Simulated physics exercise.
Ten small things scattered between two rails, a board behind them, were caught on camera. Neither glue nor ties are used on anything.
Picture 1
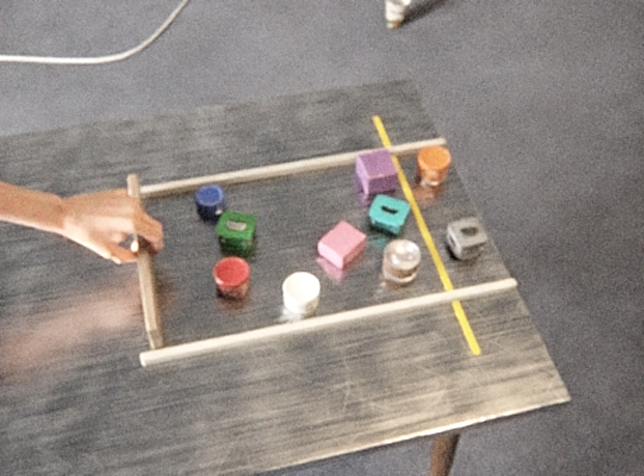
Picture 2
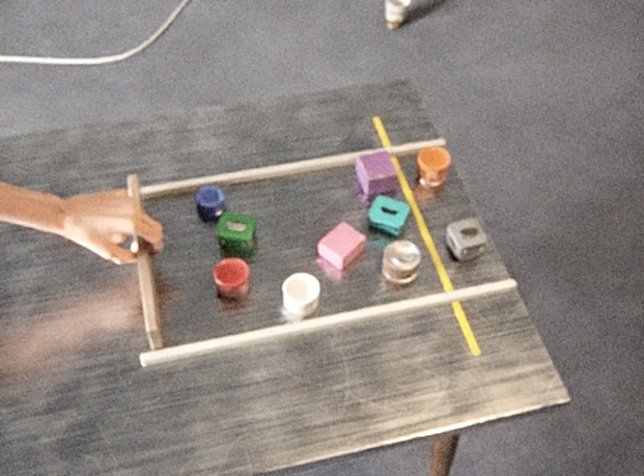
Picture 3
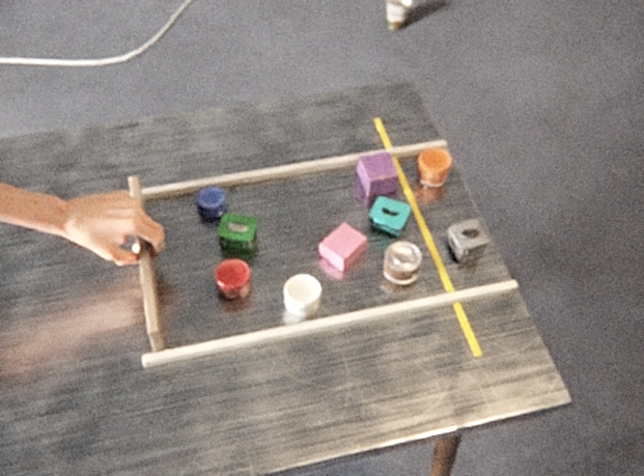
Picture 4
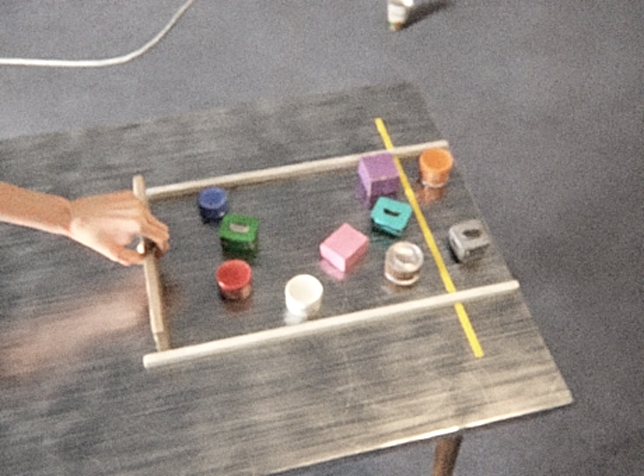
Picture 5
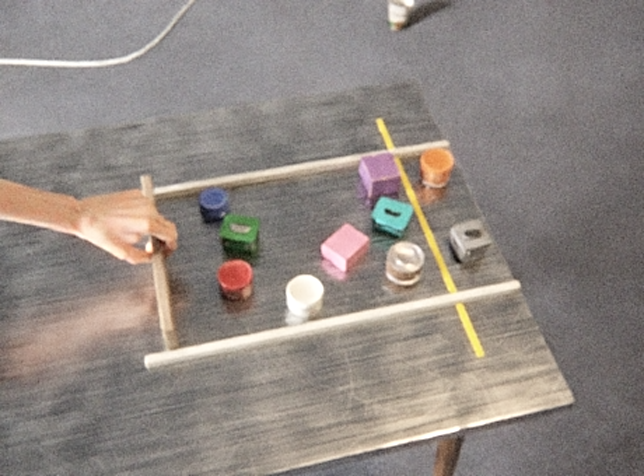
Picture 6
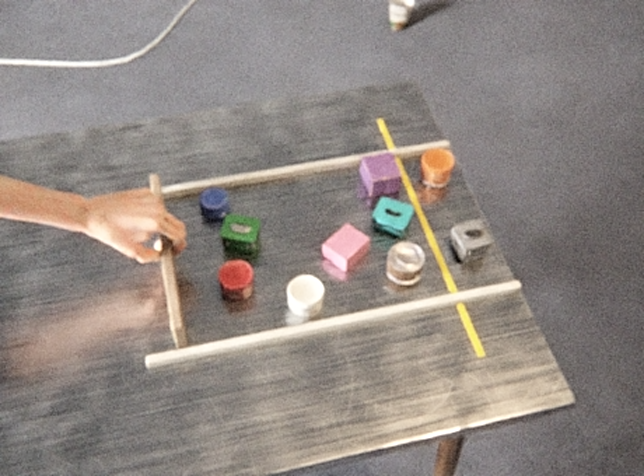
A hand slowly sliding a wooden bar rightward between two rails on a dark table, towards scattered small pots and blocks.
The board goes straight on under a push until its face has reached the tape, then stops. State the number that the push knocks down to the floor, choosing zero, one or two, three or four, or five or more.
The number knocked down is one or two.
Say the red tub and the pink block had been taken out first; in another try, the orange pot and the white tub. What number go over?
Tally per try: 1 / 0.
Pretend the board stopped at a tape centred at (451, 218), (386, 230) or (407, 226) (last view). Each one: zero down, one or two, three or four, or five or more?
Lab note - tapes per position, in order: 5 or more; none at all; no fall at all.
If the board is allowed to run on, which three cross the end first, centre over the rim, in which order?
Order: Orange pot, then grey case, then turquoise case.
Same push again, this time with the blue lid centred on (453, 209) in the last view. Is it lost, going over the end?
From that start, the object then does not stay.
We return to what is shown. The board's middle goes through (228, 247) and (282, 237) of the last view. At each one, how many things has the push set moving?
Counting first: 3, next 4.
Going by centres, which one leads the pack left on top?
Turquoise case.
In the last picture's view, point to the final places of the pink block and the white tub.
Result: One at about (460, 219), the other at about (466, 271).
Soon after, none off yet; orange pot at rest near (437, 168); grey case at rest near (470, 242); purple block at rest near (381, 174).
In the end, the number that fall off is one or two; gone, grey case and orange pot.
